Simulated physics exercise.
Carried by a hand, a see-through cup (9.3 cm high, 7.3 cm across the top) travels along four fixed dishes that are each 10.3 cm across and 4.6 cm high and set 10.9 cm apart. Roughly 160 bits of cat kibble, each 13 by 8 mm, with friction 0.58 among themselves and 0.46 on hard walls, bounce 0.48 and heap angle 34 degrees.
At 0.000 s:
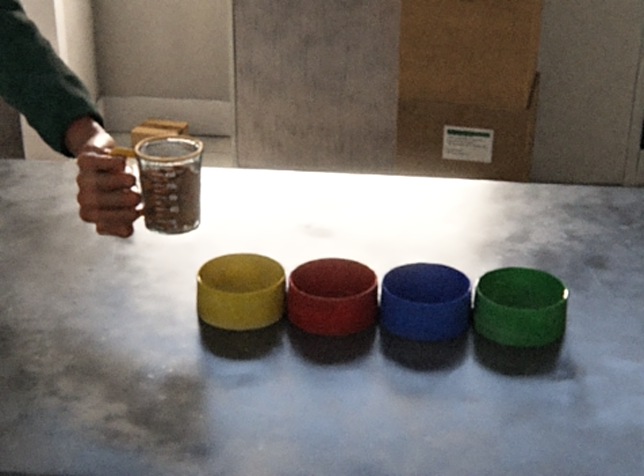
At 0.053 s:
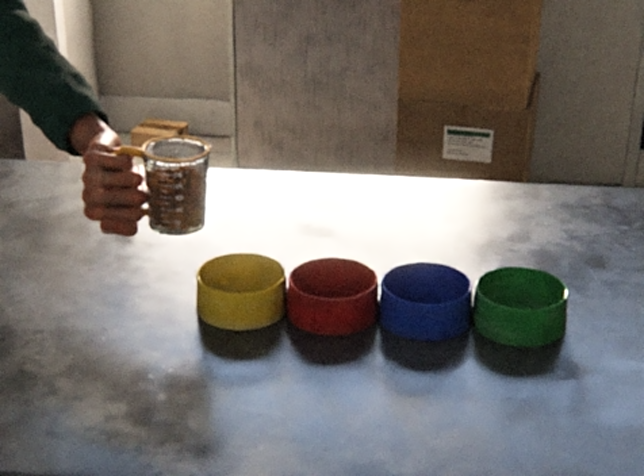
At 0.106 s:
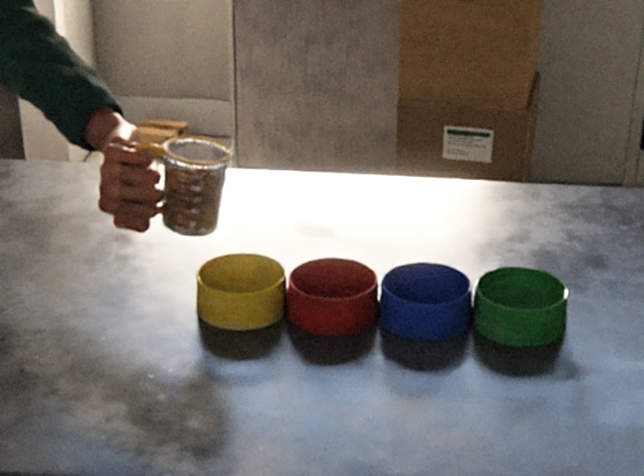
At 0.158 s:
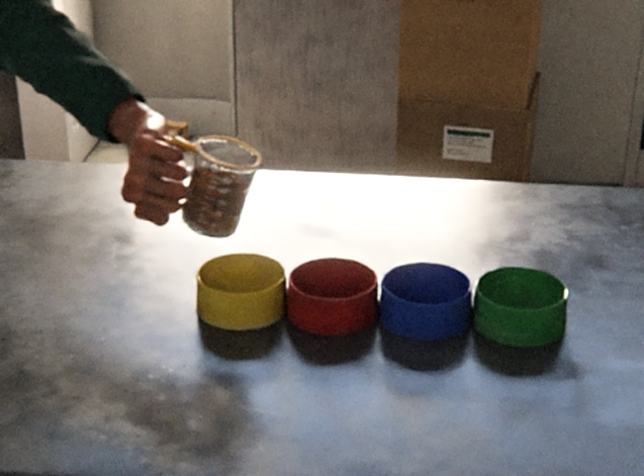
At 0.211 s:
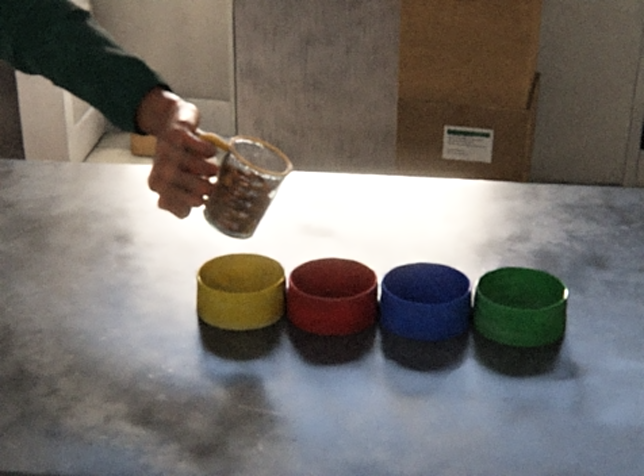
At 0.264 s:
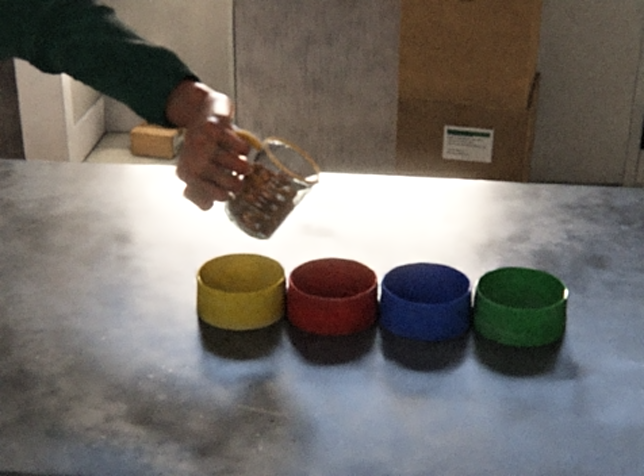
A hand in a dark green sleeve reaches in from the left, holding a see-through cup of brown kibble above a mottled grey table, seen from the front and slightly above. Four round dishes stand in a row, yellow, red, blue and green from left to right, with cardboard boxes behind. The hand carries the cup rightward, tilting it increasingly to the right, while the camera stays still.
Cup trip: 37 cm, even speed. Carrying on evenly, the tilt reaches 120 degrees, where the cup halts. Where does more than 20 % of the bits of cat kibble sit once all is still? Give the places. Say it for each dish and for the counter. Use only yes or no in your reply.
Red dish: No; blue dish: No; green dish: Yes; yellow dish: No; counter: Yes.
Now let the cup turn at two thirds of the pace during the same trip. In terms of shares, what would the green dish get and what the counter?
Green 90; counter 10.
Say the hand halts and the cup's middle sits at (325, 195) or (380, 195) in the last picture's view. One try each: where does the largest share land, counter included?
On the first run most goes to red, and on the second to blue.
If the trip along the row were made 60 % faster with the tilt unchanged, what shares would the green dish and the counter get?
In that case: Green 80, and counter 20.
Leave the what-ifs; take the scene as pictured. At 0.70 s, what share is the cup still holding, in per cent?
It comes to about 95 percent.
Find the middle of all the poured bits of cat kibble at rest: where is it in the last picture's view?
Somewhere near (543, 315) in the last picture.
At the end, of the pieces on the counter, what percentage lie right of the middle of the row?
Share: About 100 in a hundred.
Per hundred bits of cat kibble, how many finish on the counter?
About 35 %.
After 0.52 s, tilt 77 degrees; cup holds 100 %.
After 0.70 s, tilt 107 degrees; cup holds 95 %.
Then, at 0.99 s, tilt 120 degrees; cup holds 0 %, green 65 %.
By 1.8 s all is still; red 0 %, blue 0 %, green 65 %, yellow 0 %, counter 35 %.
